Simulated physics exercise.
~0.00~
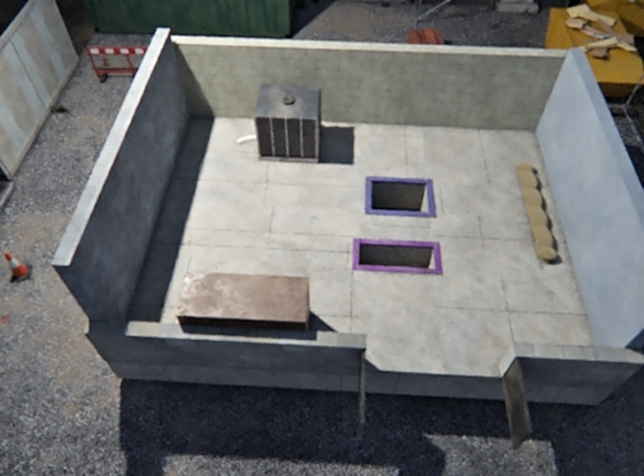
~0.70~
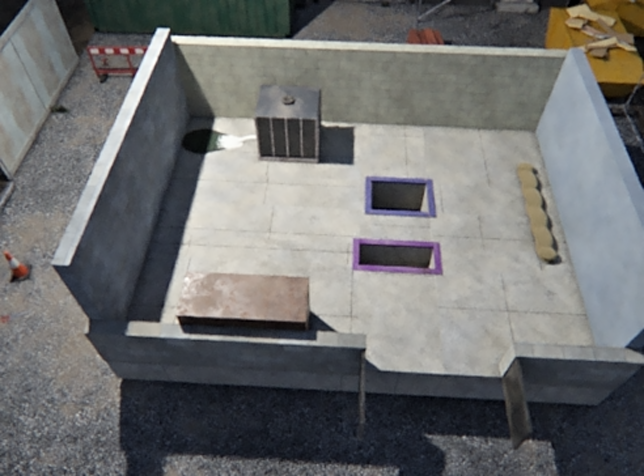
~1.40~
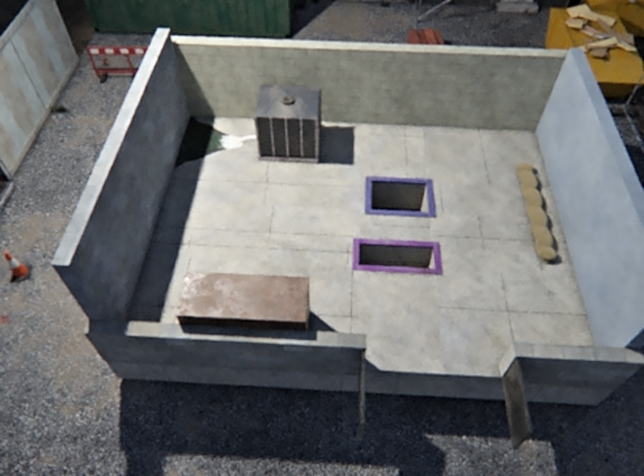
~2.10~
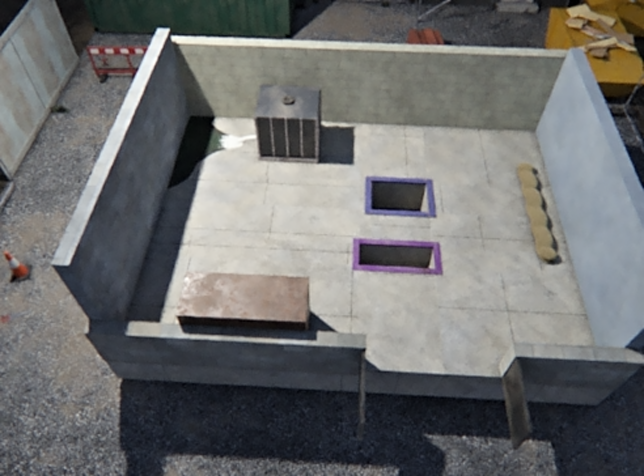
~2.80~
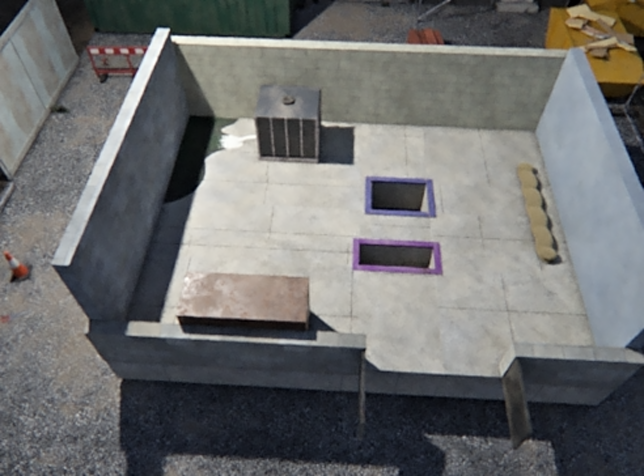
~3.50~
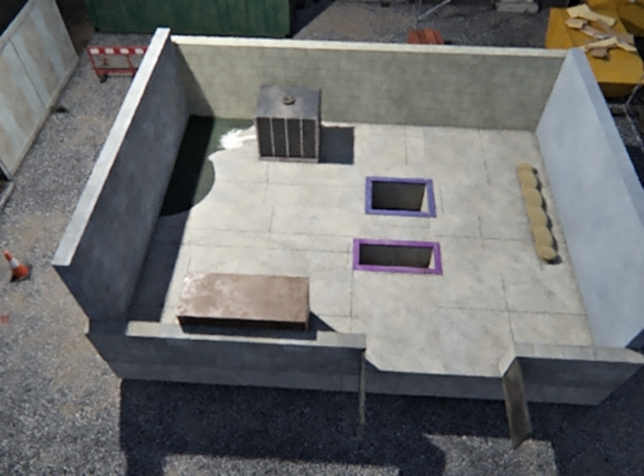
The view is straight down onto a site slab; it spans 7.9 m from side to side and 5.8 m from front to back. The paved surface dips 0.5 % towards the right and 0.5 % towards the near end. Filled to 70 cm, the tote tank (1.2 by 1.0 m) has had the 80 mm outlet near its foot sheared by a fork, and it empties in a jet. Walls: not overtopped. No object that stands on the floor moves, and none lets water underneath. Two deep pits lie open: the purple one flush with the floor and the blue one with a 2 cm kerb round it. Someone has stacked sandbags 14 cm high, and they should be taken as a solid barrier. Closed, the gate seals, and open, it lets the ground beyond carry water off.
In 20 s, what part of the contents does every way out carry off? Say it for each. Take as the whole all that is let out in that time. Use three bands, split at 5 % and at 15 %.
Shares: Gate opening: Under 5 %; purple pit: Not even 5 %; blue pit: Less than 5 %.
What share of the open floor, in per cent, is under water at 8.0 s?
I'd say some 20 in a hundred.
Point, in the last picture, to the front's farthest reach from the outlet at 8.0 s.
In the last view, it's close to (142, 269).
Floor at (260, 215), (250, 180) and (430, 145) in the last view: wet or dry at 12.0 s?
First waterlogged, then waterlogged, then untouched.
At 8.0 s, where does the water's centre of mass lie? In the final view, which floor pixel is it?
Centre of the water: Close to (211, 168).
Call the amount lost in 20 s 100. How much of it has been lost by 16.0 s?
By then, roughly 0 per cent.
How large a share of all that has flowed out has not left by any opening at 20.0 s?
Roughly 98 per cent.
After 5.0 s water covers 10 % of the floor and is deepest (6 cm) near (185, 136); gone so far, the gate opening 0 %, the purple pit 0 %, the blue pit 0 %.
After 8.0 s water covers 20 % of the floor and is deepest (6 cm) near (185, 136); gone so far, the gate opening 0 %, the purple pit 0 %, the blue pit 0 %.
After 12.0 s water covers 30 % of the floor and is deepest (5 cm) near (193, 137); gone so far, the gate opening 0 %, the purple pit 0 %, the blue pit 0 %.
After 16.0 s water covers 40 % of the floor and is deepest (5 cm) near (193, 137); gone so far, the gate opening 0 %, the purple pit 0 %, the blue pit 0 %.
After 20.0 s water covers 45 % of the floor and is deepest (5 cm) near (191, 142); gone so far, the gate opening 0 %, the purple pit 1 %, the blue pit 0 %.
